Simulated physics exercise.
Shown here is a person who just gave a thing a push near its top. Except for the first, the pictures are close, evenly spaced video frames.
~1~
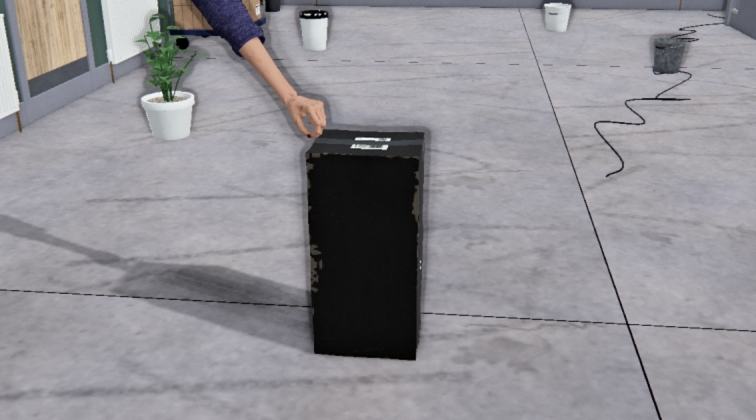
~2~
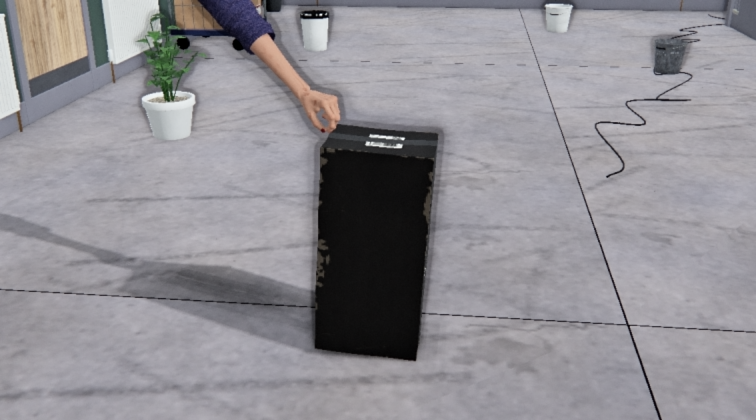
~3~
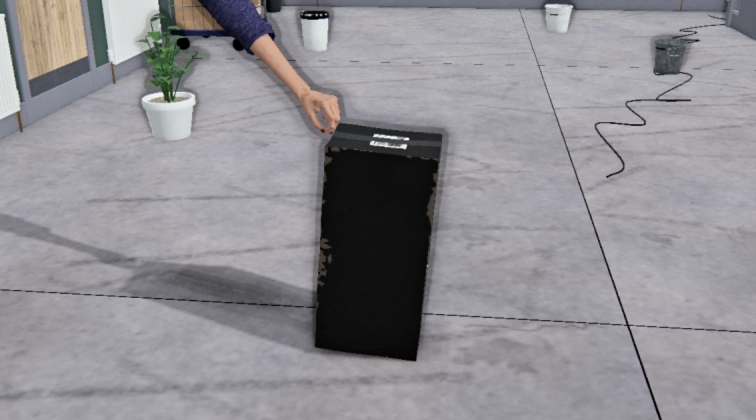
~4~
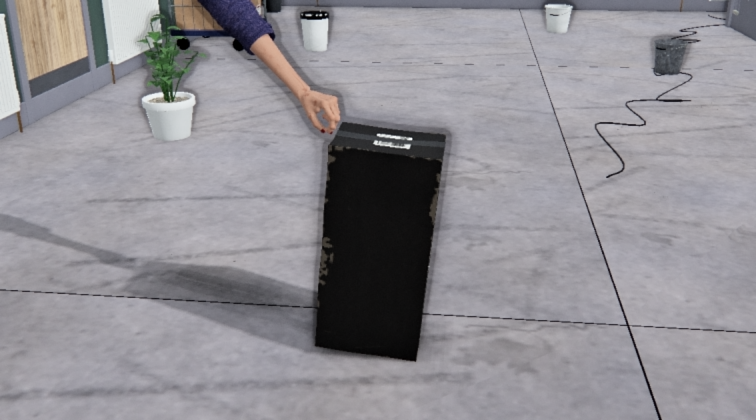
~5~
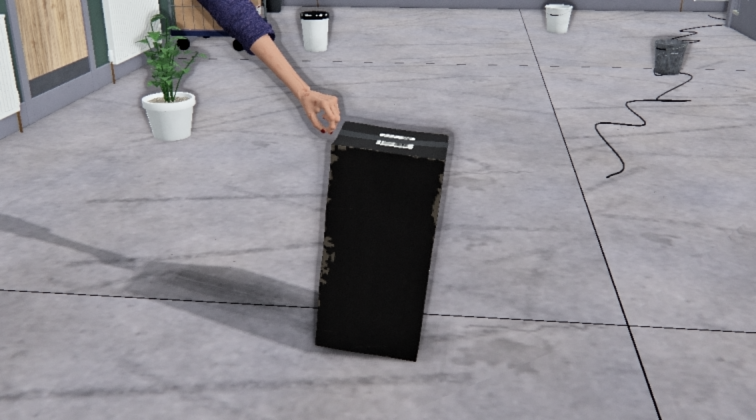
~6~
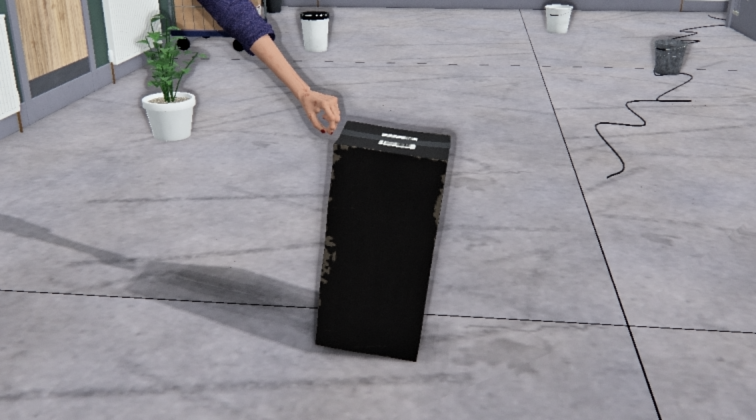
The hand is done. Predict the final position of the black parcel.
Upright.
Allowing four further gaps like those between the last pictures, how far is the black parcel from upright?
My guess is near 8° off upright.
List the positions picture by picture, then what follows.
In the first picture, black parcel (368, 245) upright.
In the second picture, black parcel (375, 243) 3° off upright.
In the third picture, black parcel (378, 242) 5° off upright.
In the fourth picture, black parcel (379, 242) 5° off upright.
In the fifth picture, black parcel (381, 242) 6° off upright.
In the sixth picture, black parcel (382, 242) 7° off upright.
Then, 0.22 s on from there, black parcel 2° off upright near (373, 244).
Then, 0.46 s on from there, black parcel upright near (366, 244).
In the end, the black parcel returns to its base, near (369, 246).
